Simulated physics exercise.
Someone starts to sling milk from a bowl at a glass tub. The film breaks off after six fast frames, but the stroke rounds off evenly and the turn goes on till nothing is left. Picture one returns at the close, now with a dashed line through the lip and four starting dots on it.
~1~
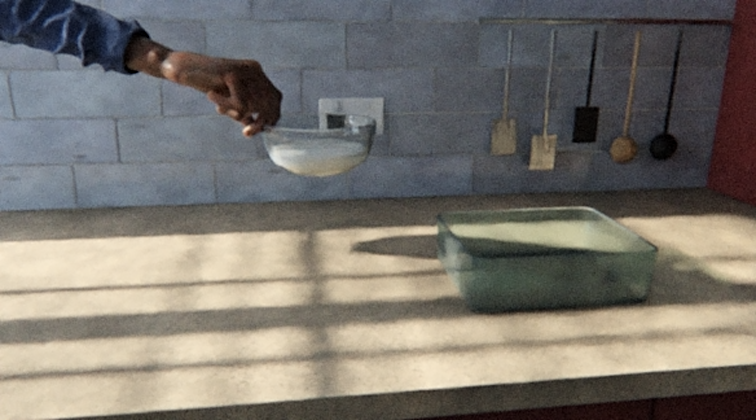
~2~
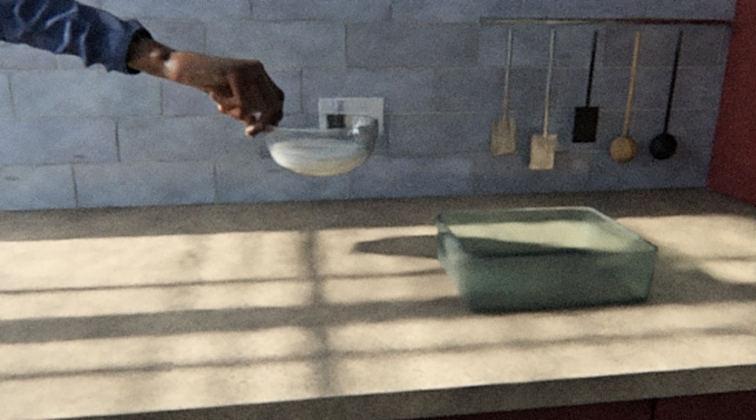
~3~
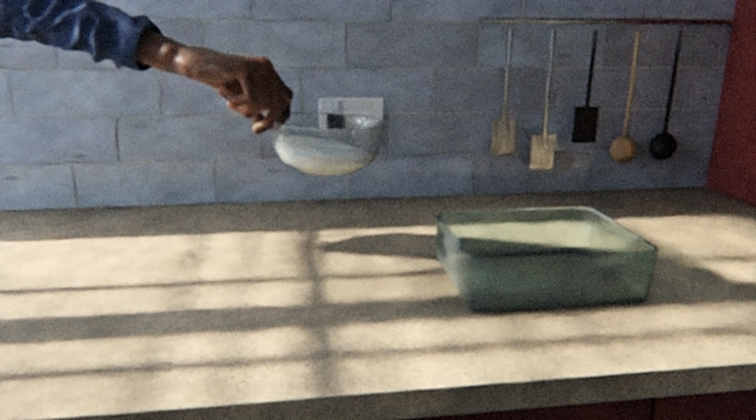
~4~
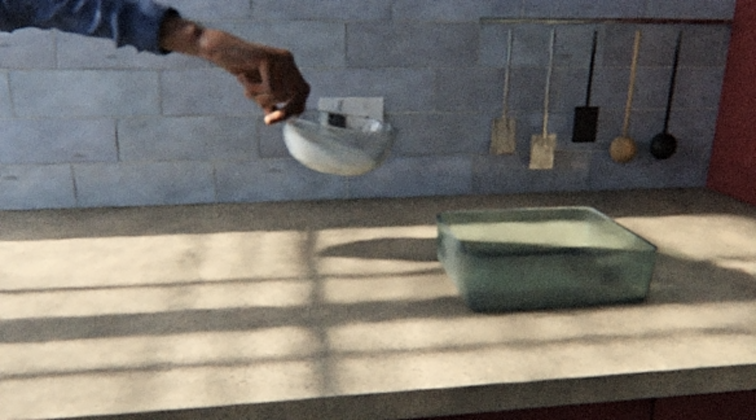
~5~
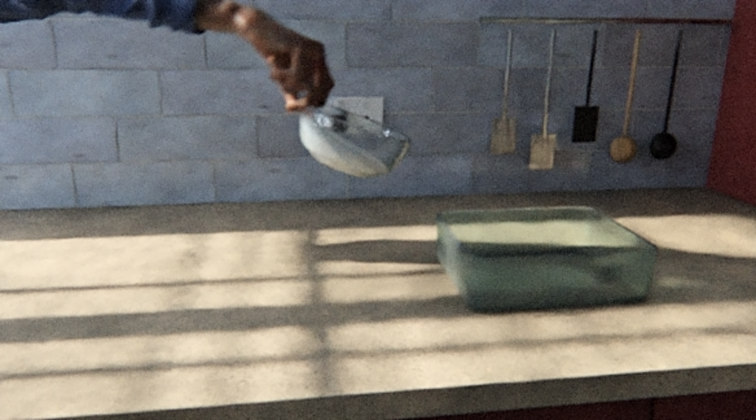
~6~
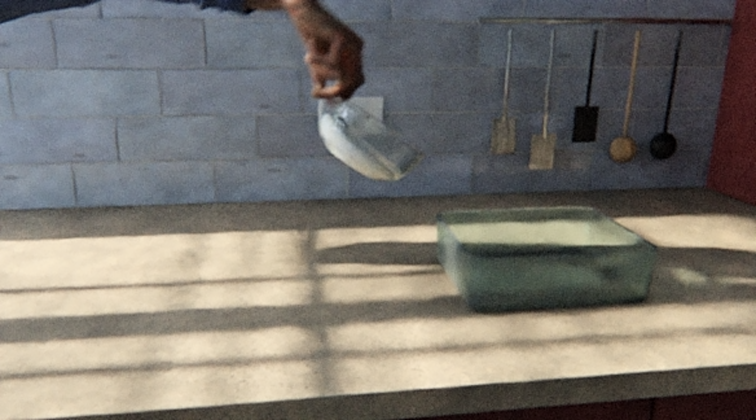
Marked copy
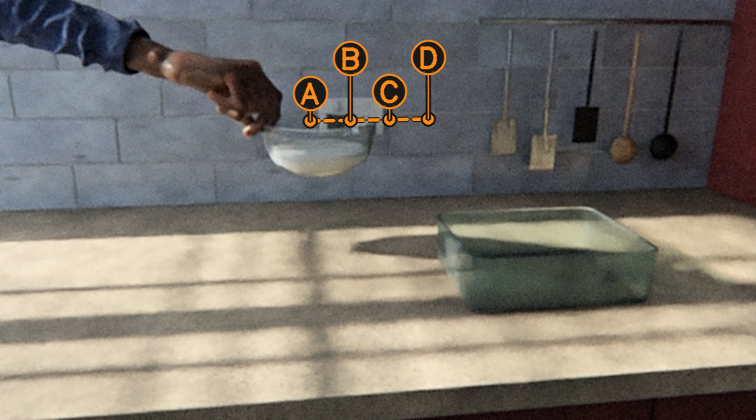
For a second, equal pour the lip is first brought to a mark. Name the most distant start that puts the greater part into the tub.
Go for A.
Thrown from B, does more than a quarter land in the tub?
Yes.
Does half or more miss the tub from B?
No, not at all.
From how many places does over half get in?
All of the four.
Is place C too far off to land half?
No.
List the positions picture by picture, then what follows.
Upright, lip at (374, 120); tub from (468, 309) to (646, 299); nothing has left yet.
Upright, lip at (376, 119); nothing has left yet.
Upright, lip at (382, 121); nothing has left yet.
Tipped about 9°, lip at (395, 127); nothing has left yet.
Tipped about 20°, lip at (409, 138); nothing has left yet.
Tipped about 34°, lip at (422, 151); nothing has left yet.
On the marked copy, A at (310, 121); B at (350, 120); C at (389, 119); D at (428, 119).
For place A, about 73 % lands in the tub, 14 % falls short and 14 % goes beside or beyond.
For place B, about 78 % lands in the tub, 2 % falls short and 20 % goes beside or beyond.
For place C, about 70 % lands in the tub, 4 % falls short and 26 % goes beside or beyond.
For place D, about 89 % lands in the tub, 9 % falls short.
